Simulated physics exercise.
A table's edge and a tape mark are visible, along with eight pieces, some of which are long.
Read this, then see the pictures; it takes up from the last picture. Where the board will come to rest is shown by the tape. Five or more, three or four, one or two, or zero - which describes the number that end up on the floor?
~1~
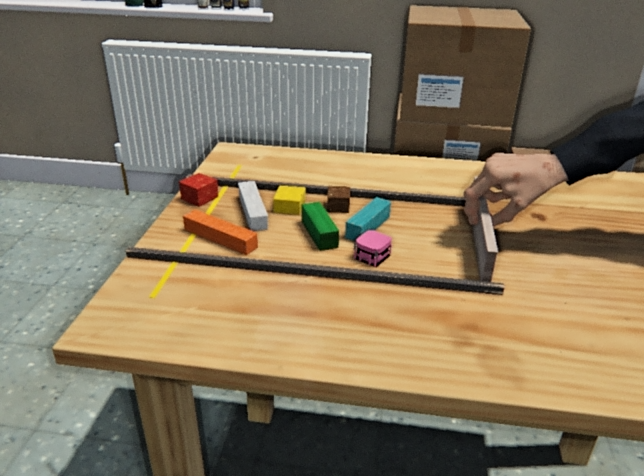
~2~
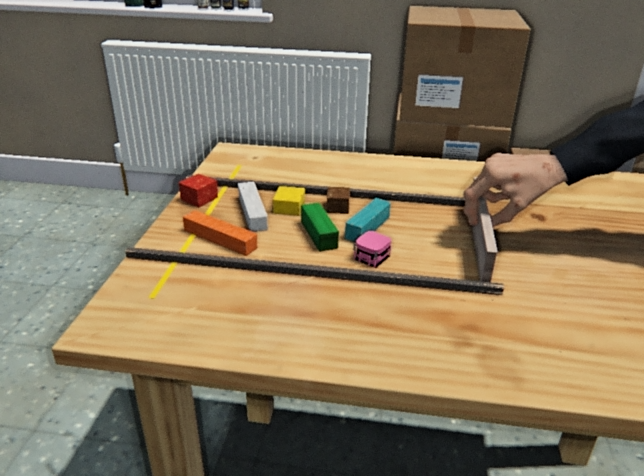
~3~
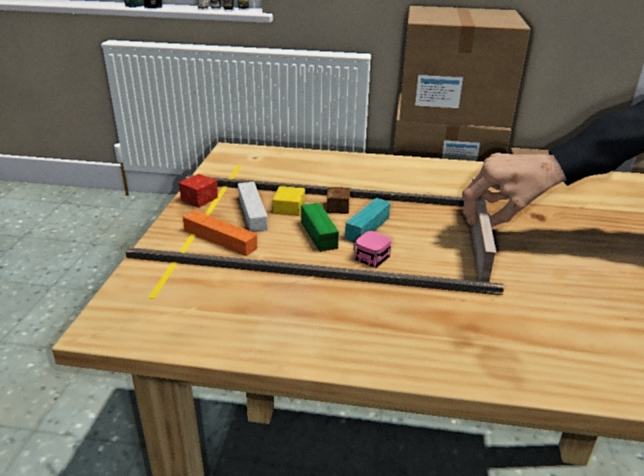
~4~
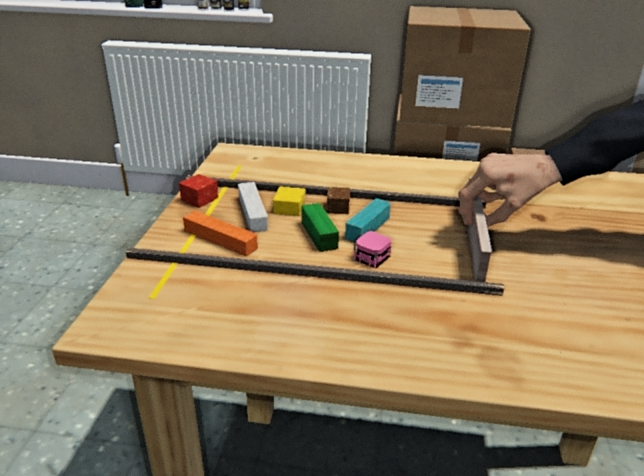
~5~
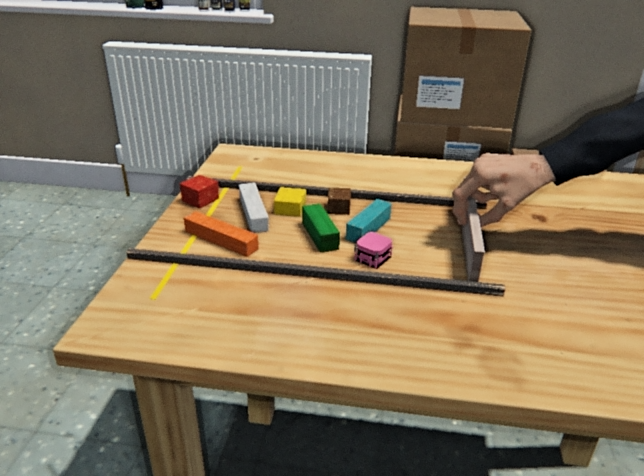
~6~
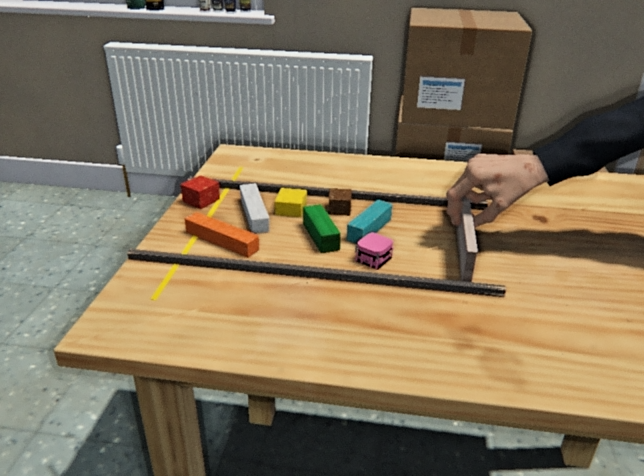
That would be three or four.
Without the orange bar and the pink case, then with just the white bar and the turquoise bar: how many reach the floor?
First 2, then 1.
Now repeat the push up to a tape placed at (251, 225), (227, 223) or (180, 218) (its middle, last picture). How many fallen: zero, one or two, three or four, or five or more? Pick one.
The counts for the three tapes are not one, 1 or 2 and five or more.
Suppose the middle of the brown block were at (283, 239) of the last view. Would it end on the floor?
Here the brown block stays aboard.
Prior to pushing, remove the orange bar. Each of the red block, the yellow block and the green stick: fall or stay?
Final state: Red block off, yellow block in place, green stick in place.
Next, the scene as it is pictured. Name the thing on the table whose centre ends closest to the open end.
The yellow block finishes closest.
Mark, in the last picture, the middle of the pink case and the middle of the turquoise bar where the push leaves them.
Near (174, 240) and (201, 208).
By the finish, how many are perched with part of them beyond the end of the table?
Looks like 1 of them.
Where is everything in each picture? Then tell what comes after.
Red block (199, 189); orange bar (220, 232); white bar (252, 205); board (482, 226); tape (205, 219), in the first picture.
Orange bar (219, 232); board (481, 227), in the second picture.
White bar (252, 206); turquoise bar (368, 220), in the third picture.
Red block (199, 191); pink case (373, 250), in the fourth picture.
Orange bar (220, 233); green stick (320, 227), in the fifth picture.
Red block (201, 192); orange bar (221, 234); white bar (254, 208); board (464, 227); tape (206, 221), in the sixth picture.
A little later, none off yet; red block at rest near (201, 192); orange bar at rest near (221, 234); white bar at rest near (254, 208).
Next, none off yet; red block shifted about its own width near (170, 193); orange bar shifted about its own width near (173, 227); white bar shifted about its own width near (193, 203).
When it is over, the number that fall off is three or four; down, white bar, orange bar and red block.
